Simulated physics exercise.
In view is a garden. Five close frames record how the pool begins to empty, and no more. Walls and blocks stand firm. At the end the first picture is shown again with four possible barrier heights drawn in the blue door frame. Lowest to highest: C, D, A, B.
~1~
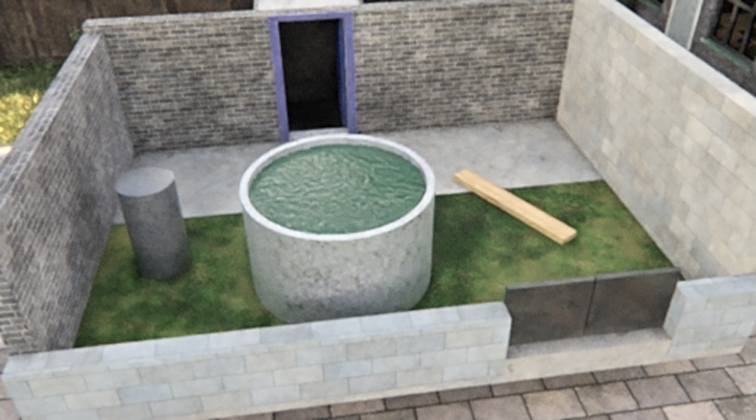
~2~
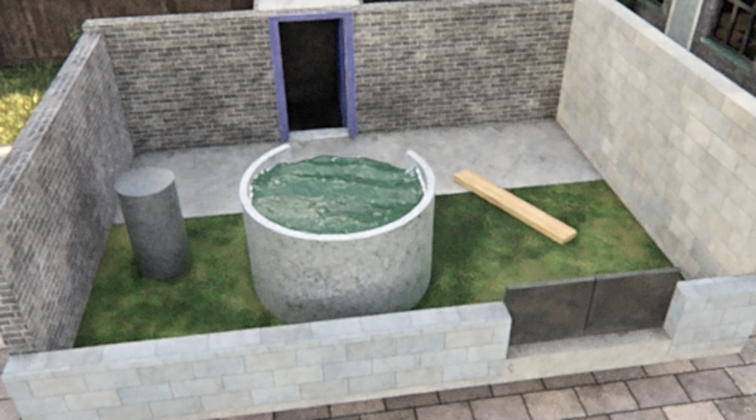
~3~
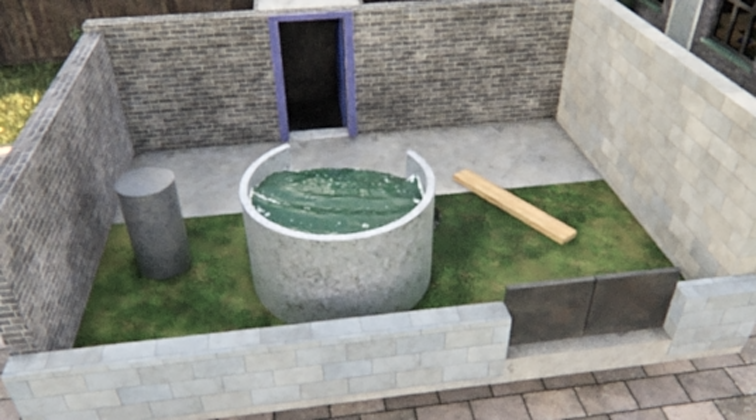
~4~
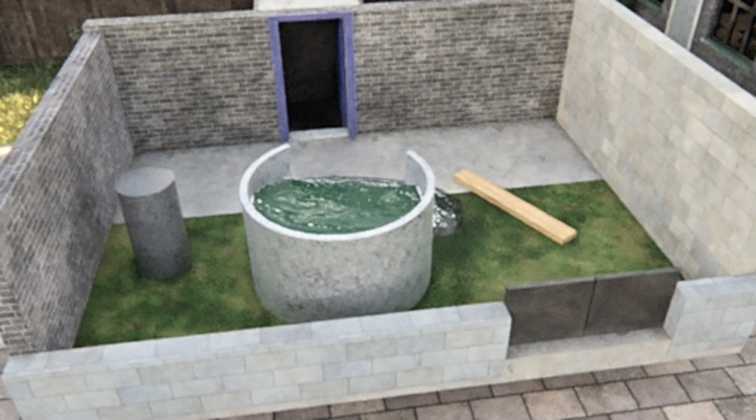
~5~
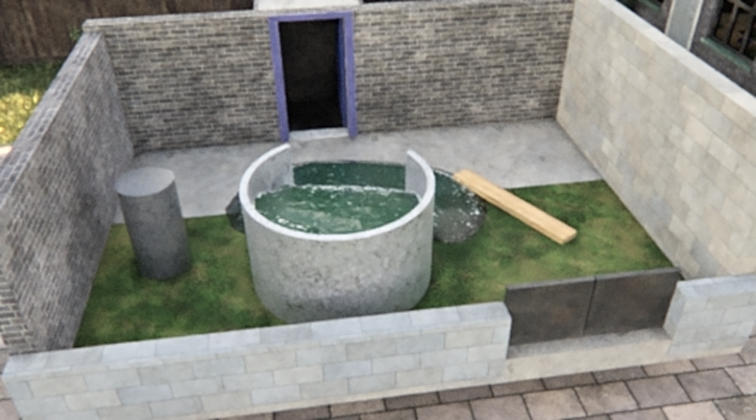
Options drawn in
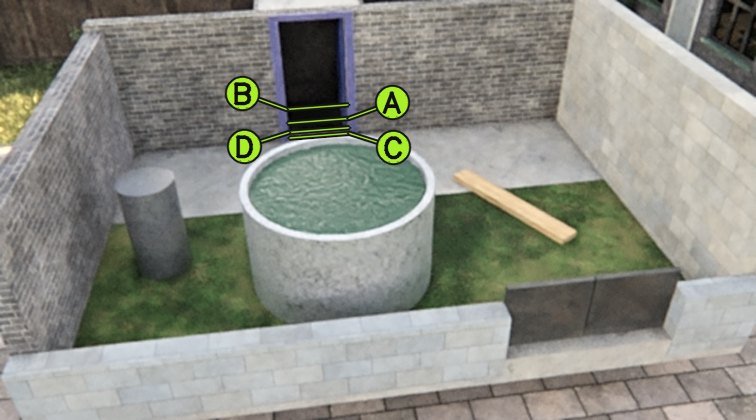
We see a walled garden with a round pool, a grey cylinder and a wooden plank; a gap appears in the pool's back rim, the green water sinks inside, and water emerges behind it, spreading on the right, then left.
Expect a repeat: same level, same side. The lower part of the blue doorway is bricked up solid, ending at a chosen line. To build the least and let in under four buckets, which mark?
Go for B.
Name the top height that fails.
A it is.
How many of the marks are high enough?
One of them.
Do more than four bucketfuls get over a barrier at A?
Yes, it does.
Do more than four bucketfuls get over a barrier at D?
Yes, that goes wrong.
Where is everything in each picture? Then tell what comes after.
Water in the pool at rest, its middle at (338, 187); foot of the blue doorway at (319, 138); shut gate at (591, 288), in the first frame.
Water covers 2 % of the ground, its front hidden from here, in the second frame.
Water covers 5 % of the ground, its front hidden from here, in the third frame.
Front seen at (457, 214), 10 % of the ground wet, in the fourth frame.
Front seen at (478, 198), 17 % of the ground wet, in the fifth frame.
On the marked copy, A at (318, 120); B at (317, 107); C at (319, 135); D at (319, 130); from the bottom up C, D, A, B.
Choosing A, about 13 bucketfuls get in.
Choosing B, a splash gets over, under a bucket.
Choosing C, dozens of bucketfuls pour in.
Choosing D, dozens of bucketfuls pour in.
